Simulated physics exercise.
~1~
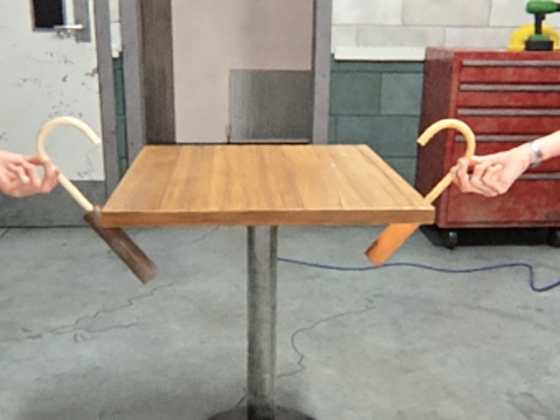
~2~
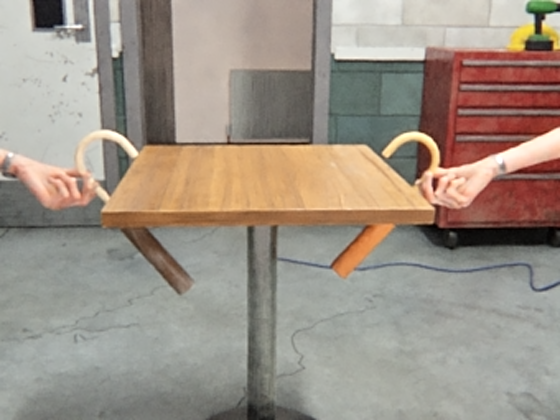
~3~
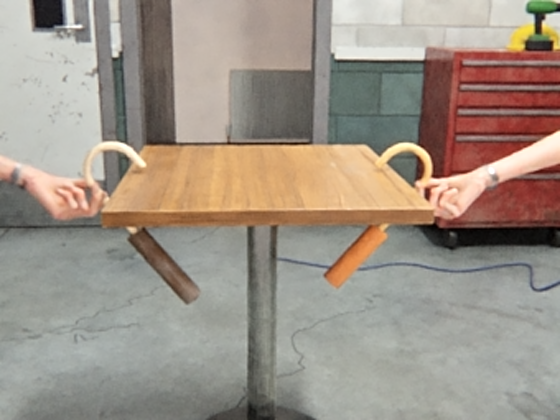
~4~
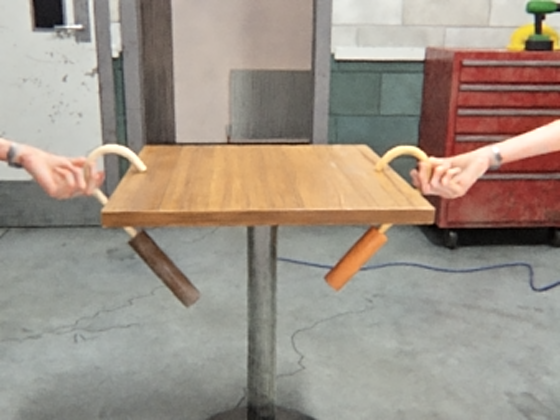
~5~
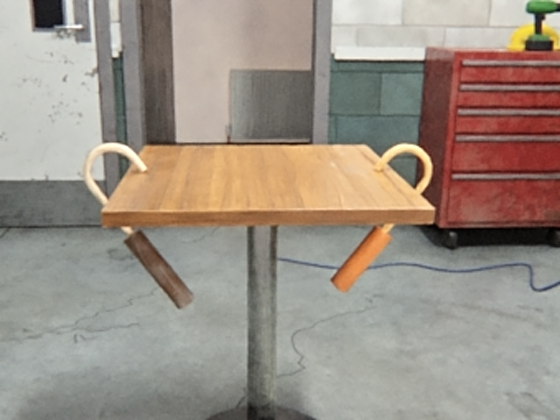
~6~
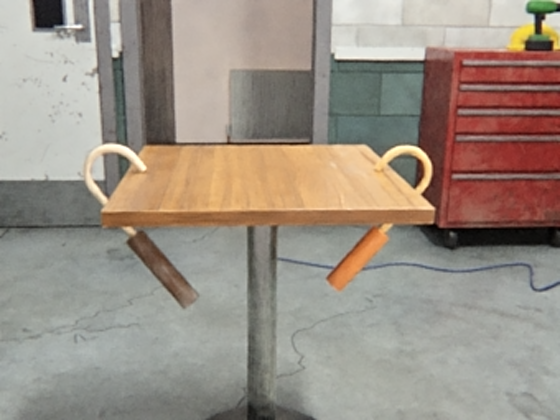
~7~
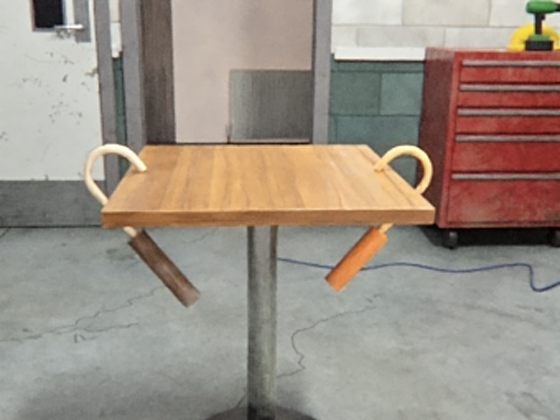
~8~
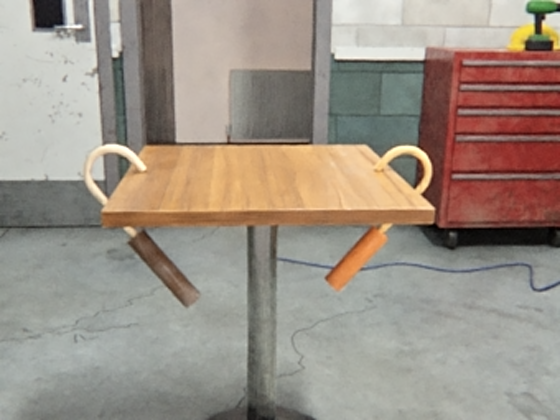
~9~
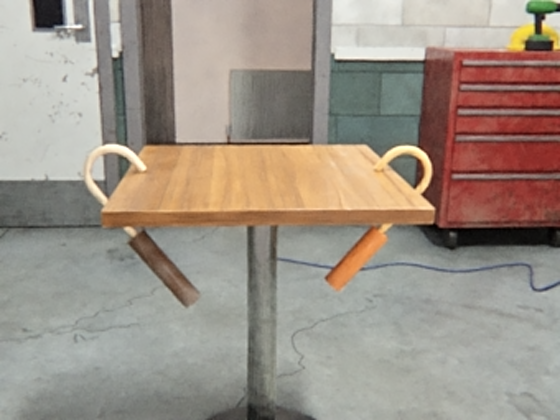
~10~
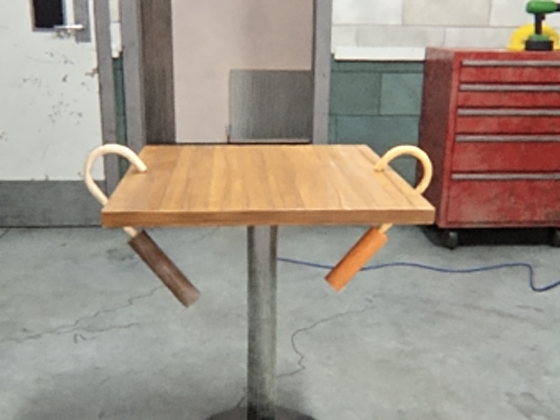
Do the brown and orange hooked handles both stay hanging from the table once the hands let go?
Yes, both stay hanging from the table, the brown one at the left edge and the orange one at the right.
